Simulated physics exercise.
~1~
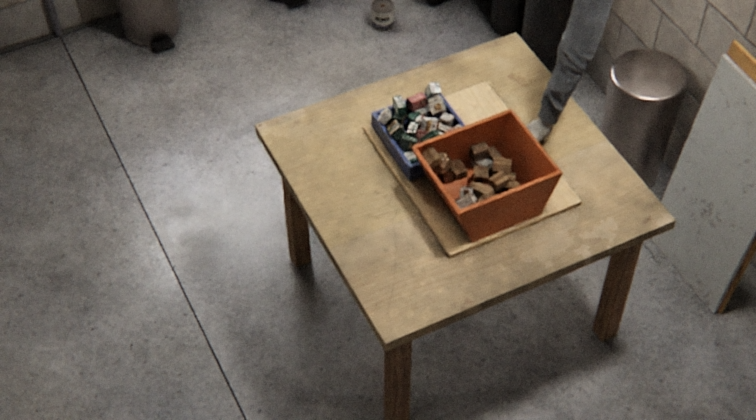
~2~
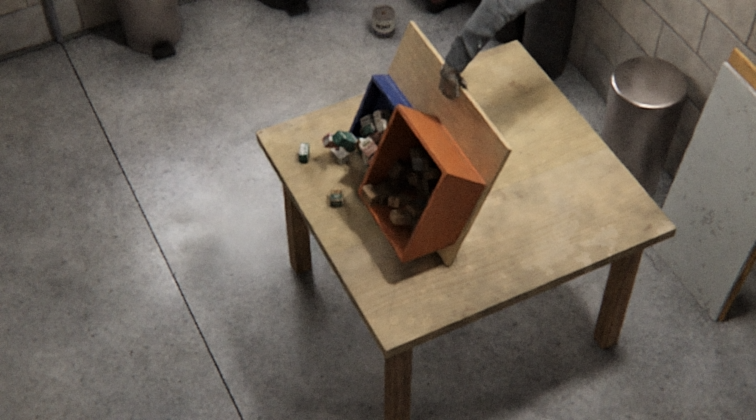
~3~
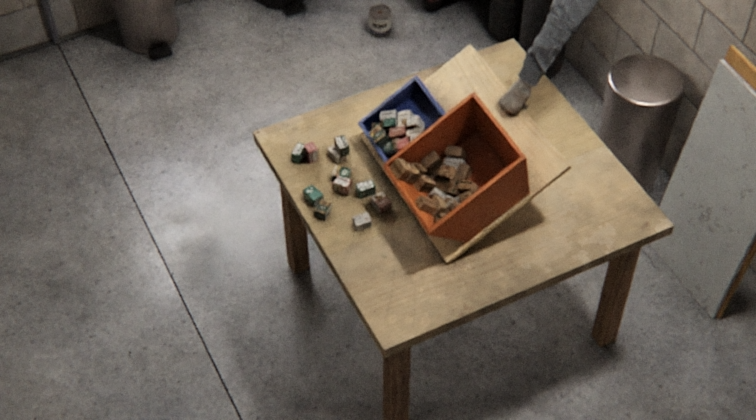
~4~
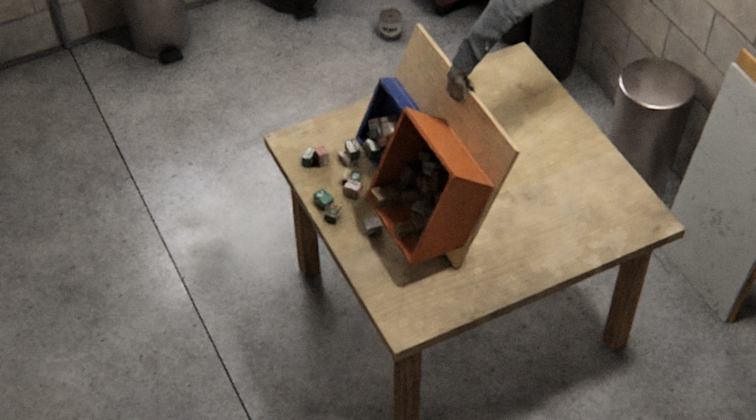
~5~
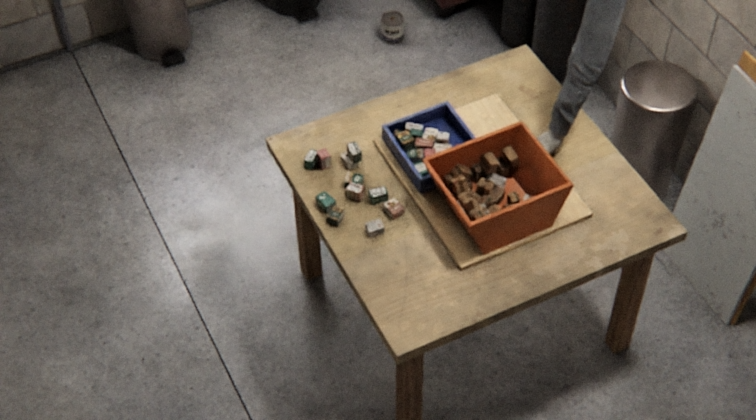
Orange and blue crates on a plywood board being tipped left twice by a gloved hand, blue one spilling blocks, then lowered flat.
